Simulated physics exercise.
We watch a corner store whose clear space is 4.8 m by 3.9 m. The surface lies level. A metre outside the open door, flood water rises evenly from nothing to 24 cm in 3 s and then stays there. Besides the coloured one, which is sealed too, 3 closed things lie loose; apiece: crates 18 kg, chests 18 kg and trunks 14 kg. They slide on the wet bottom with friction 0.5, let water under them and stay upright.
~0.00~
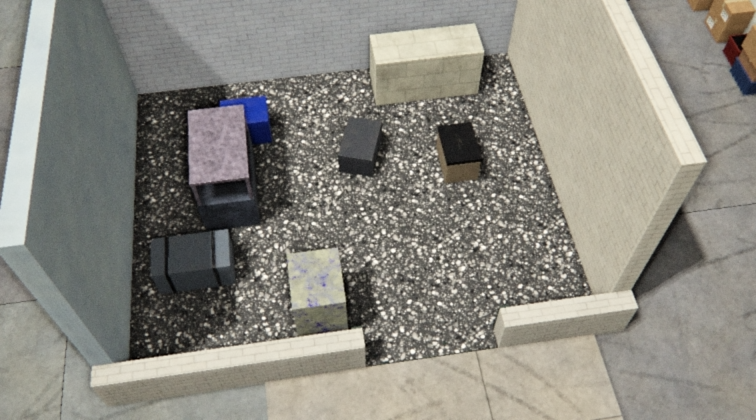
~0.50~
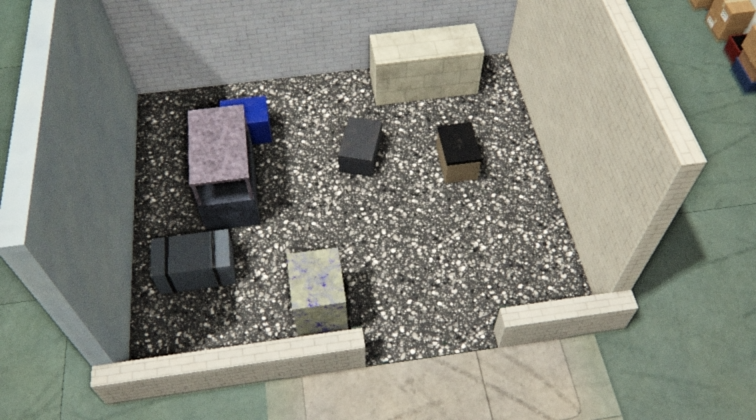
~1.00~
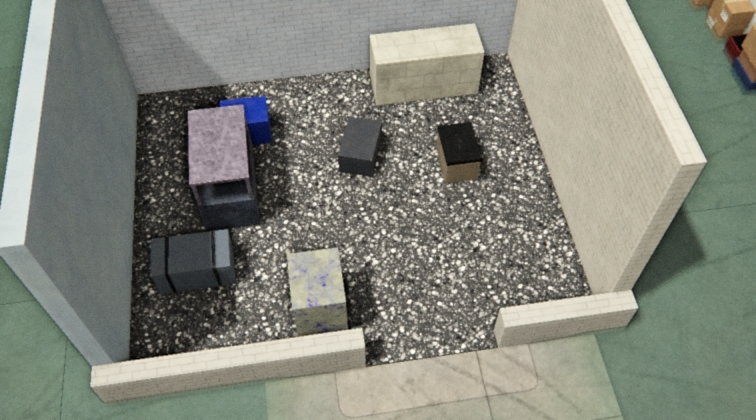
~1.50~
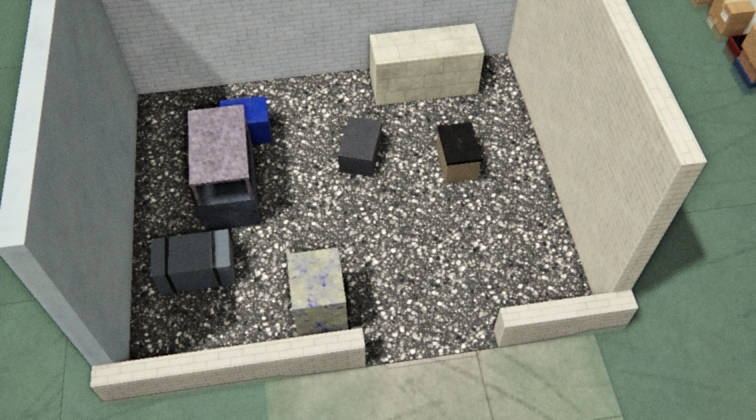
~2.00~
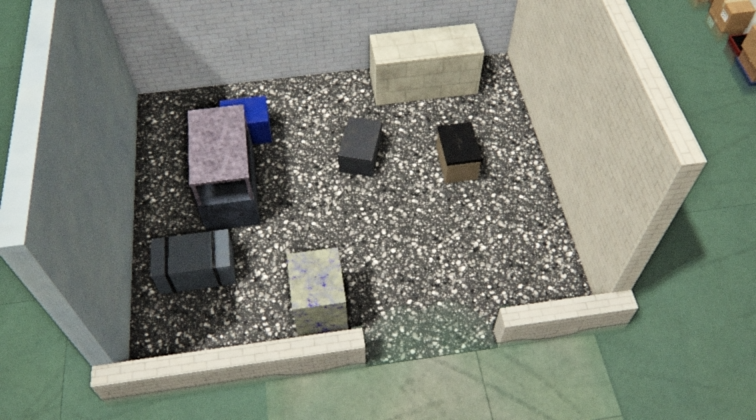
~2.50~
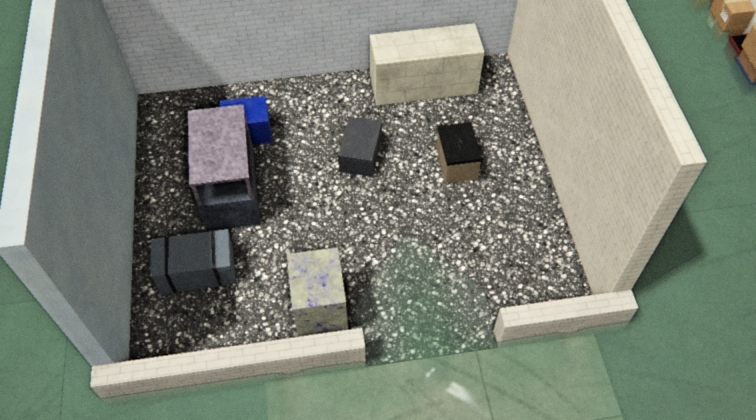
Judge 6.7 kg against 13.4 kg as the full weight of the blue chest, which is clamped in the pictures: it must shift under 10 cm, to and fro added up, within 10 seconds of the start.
I expect that neither load is enough.
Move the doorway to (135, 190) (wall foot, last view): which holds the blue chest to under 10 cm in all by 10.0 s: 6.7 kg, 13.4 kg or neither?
Then neither load is enough.
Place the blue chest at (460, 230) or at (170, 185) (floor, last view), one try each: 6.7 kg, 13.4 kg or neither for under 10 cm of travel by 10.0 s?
In that order: Neither holds; neither is enough.
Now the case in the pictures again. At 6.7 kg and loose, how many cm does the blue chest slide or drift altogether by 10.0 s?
Some 400 cm in all.
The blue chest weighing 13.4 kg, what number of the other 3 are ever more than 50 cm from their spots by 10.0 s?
I count 3.
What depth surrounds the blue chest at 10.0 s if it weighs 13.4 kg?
Roughly 6 cm.
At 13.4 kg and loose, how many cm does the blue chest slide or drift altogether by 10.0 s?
About 400 cm.
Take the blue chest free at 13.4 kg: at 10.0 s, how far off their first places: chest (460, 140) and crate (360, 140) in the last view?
In turn: 60 cm, 250 cm.
After 3.5 s the blue chest would be 0 cm from its start with 6.7 kg and 0 cm from its start with 13.4 kg; 0 cm of water round it then.
After 4.5 s the blue chest would be 7 cm from its start with 6.7 kg and 1 cm from its start with 13.4 kg; 4 cm of water round it then.
After 7.0 s the blue chest would be 108 cm from its start with 6.7 kg and 114 cm from its start with 13.4 kg; 8 cm of water round it then.
After 10.0 s the blue chest would be 236 cm from its start with 6.7 kg and 257 cm from its start with 13.4 kg; 6 cm of water round it then.
